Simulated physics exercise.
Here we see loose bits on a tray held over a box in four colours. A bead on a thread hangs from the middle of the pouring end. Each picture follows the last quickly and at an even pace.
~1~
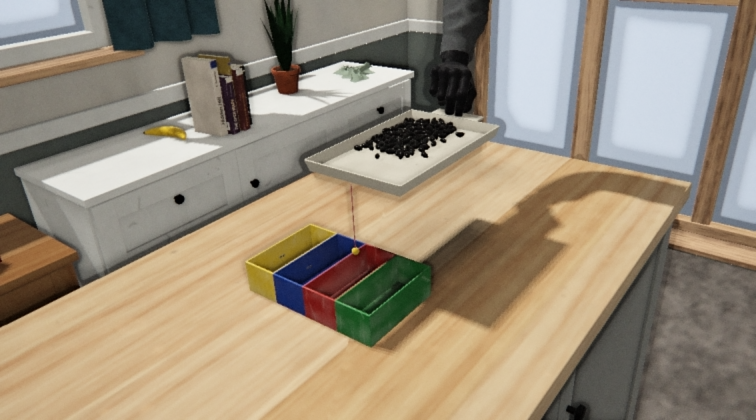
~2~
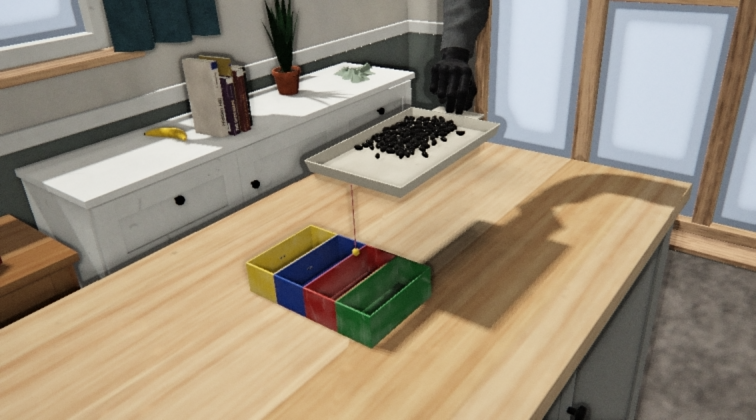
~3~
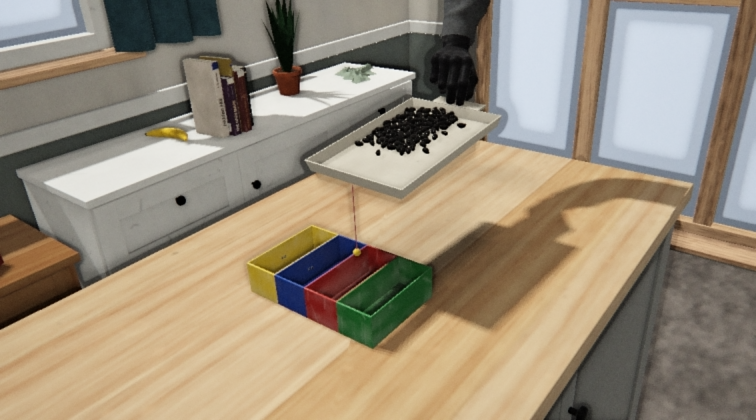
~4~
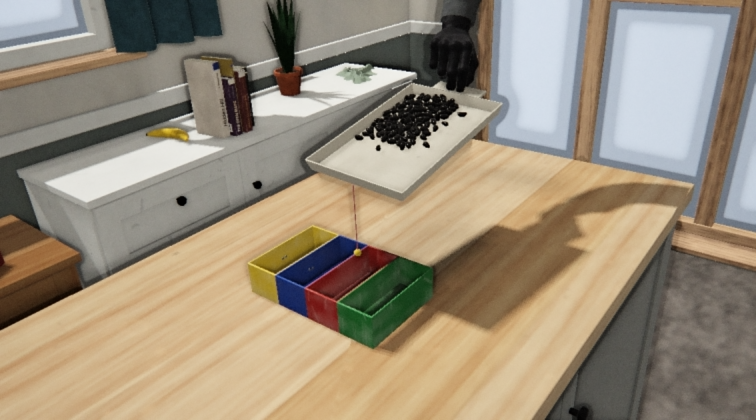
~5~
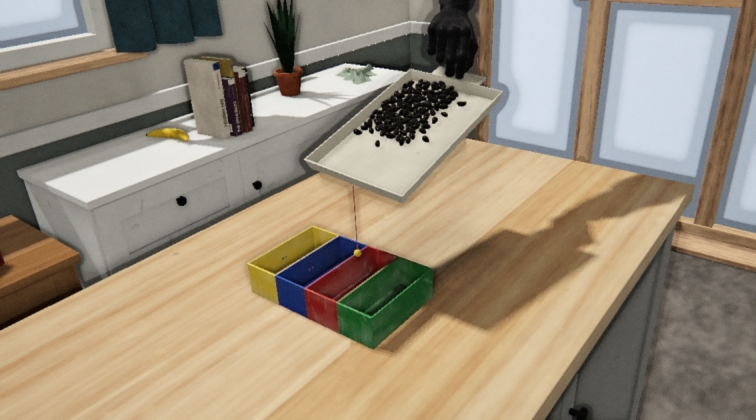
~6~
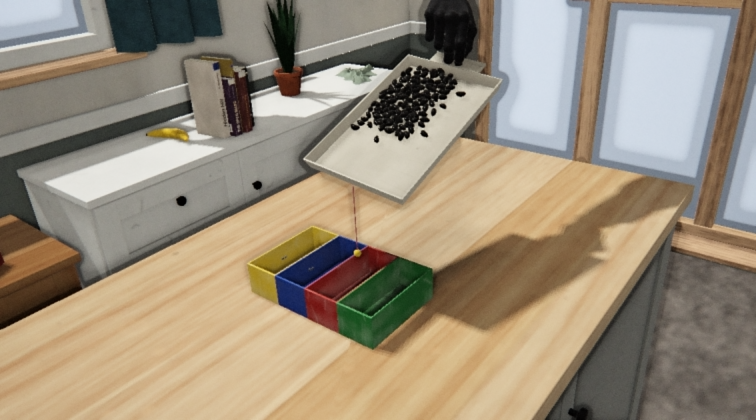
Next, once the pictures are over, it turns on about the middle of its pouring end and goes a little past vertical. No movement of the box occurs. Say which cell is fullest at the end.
The green cell is fullest at the end.
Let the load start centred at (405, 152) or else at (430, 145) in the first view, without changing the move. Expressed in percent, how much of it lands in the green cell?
Near 50 and 60 percent respectively.
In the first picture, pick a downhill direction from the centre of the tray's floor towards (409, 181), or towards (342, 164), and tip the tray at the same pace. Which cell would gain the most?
Try 1 - that green cell; try 2 - yellow.
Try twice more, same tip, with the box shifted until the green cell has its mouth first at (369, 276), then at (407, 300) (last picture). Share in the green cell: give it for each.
Trial 1: 30 percent; trial 2: 30 percent.
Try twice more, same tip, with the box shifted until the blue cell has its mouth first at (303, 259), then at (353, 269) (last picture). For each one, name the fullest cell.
In order of the tries: The green one and that red cell.
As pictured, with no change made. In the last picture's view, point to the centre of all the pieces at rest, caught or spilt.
(371, 319).
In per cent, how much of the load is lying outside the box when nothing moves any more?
30 per cent.
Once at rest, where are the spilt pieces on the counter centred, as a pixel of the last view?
The centre sits near (365, 379).
Soon, tray tipped steeply; about two thirds on the tray; a stray few in the green cell; about a third falling or outside the box.
A while on, tray tipped past a quarter turn; a small part on the tray; about a third in the green cell; about a quarter in the red cell; a stray few in the blue cell; about a third falling or outside the box.
Towards the end, tray tipped past a quarter turn; about half in the green cell; about a quarter in the red cell; a stray few in the blue cell; about a quarter falling or outside the box.
Finally, tray tipped past a quarter turn; about half in the green cell; about a quarter in the red cell; a stray few in the blue cell; none in the yellow cell; about a quarter outside the box.
